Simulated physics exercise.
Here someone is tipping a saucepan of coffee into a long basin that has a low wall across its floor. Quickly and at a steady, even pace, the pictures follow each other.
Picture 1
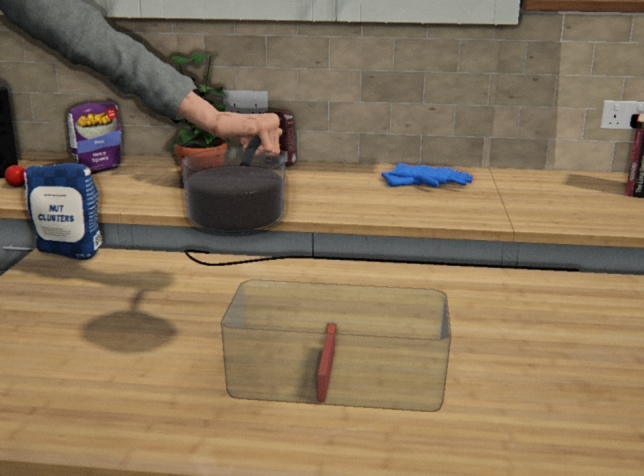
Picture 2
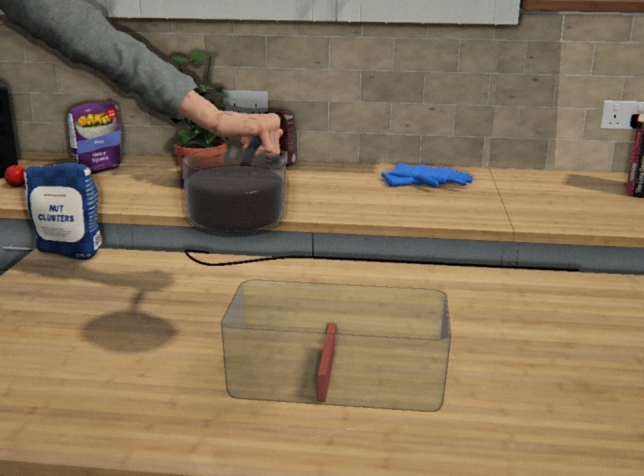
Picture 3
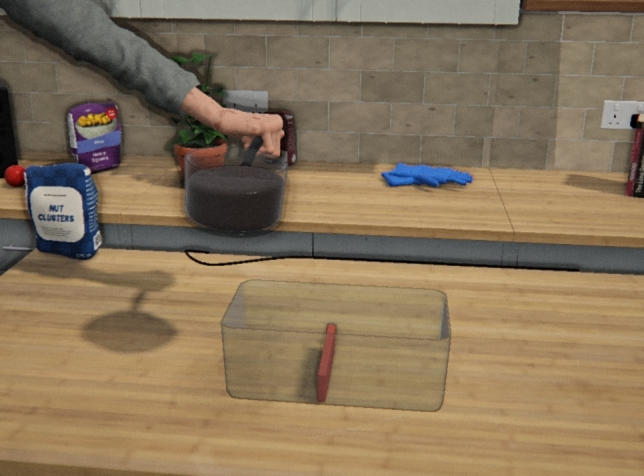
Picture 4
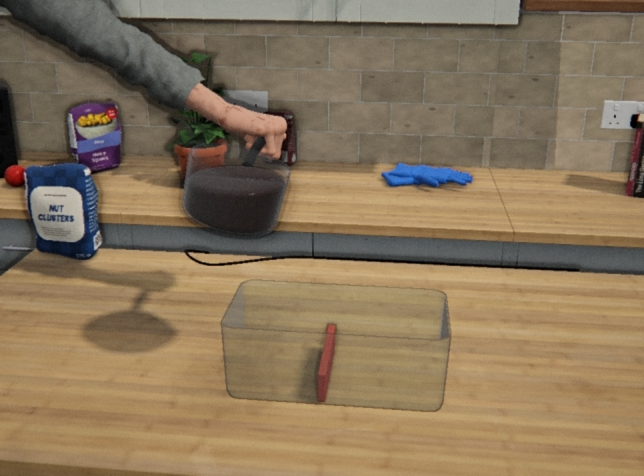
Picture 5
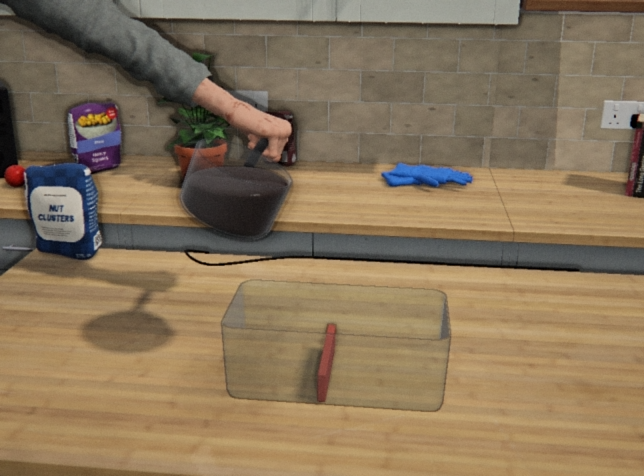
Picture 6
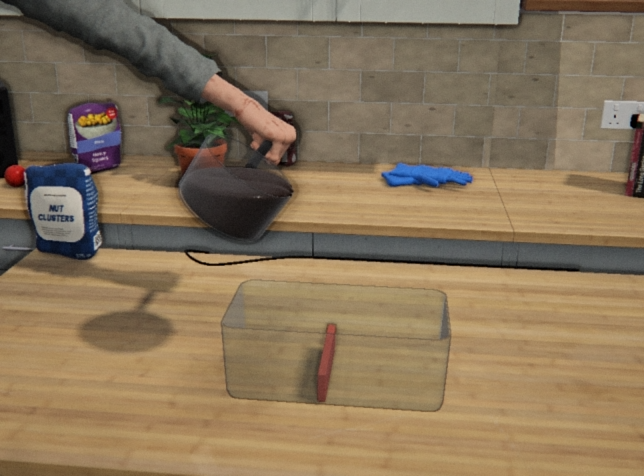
We see a hand holding a transparent saucepan of dark liquid above a long, clear, empty basin with a low red wall across its floor; the hand keeps the pan nearly level, then tilts it steadily to the right.
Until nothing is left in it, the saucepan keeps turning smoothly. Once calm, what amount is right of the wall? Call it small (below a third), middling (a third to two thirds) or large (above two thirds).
Middling.
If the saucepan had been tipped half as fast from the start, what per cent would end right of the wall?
I'd estimate about 65 percent ends up there.
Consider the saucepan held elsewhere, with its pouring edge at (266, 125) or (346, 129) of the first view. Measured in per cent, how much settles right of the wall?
You'd get around 30 per cent and then around 85 per cent.
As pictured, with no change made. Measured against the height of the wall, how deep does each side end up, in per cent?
40 per cent for the left part, 30 for the right.
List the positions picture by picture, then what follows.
Tilt 0°; pouring edge (284, 163); surface from (189, 176) to (283, 179); the long basin's rim runs from (232, 303) to (448, 315); the wall's top is at (327, 349), in the first picture.
Tilt 2°; pouring edge (284, 165); surface from (190, 176) to (283, 180), in the second picture.
Tilt 6°; pouring edge (286, 169); surface from (190, 176) to (283, 181), in the third picture.
Tilt 13°; pouring edge (289, 176); surface from (190, 175) to (286, 182), in the fourth picture.
Tilt 23°; pouring edge (291, 185); surface from (189, 177) to (288, 184), in the fifth picture.
Tilt 34°; pouring edge (291, 196); surface from (187, 176) to (290, 187), in the sixth picture.
A moment on, the saucepan is tipped on its side and 40 per cent is still to pour, 3 is left of the wall and 8 right of it.
Next, the saucepan is tipped right over and 11 per cent is still to pour, 30 is left of the wall and 48 right of it.
Then the saucepan is tipped right over and 2 per cent is still to pour, 44 is left of the wall and 46 right of it.
Later the saucepan is tipped right over and 0 per cent is still to pour, 51 is left of the wall and 47 right of it.
Finally, 51 per cent lies left of the wall, 47 right of it and 2 outside.
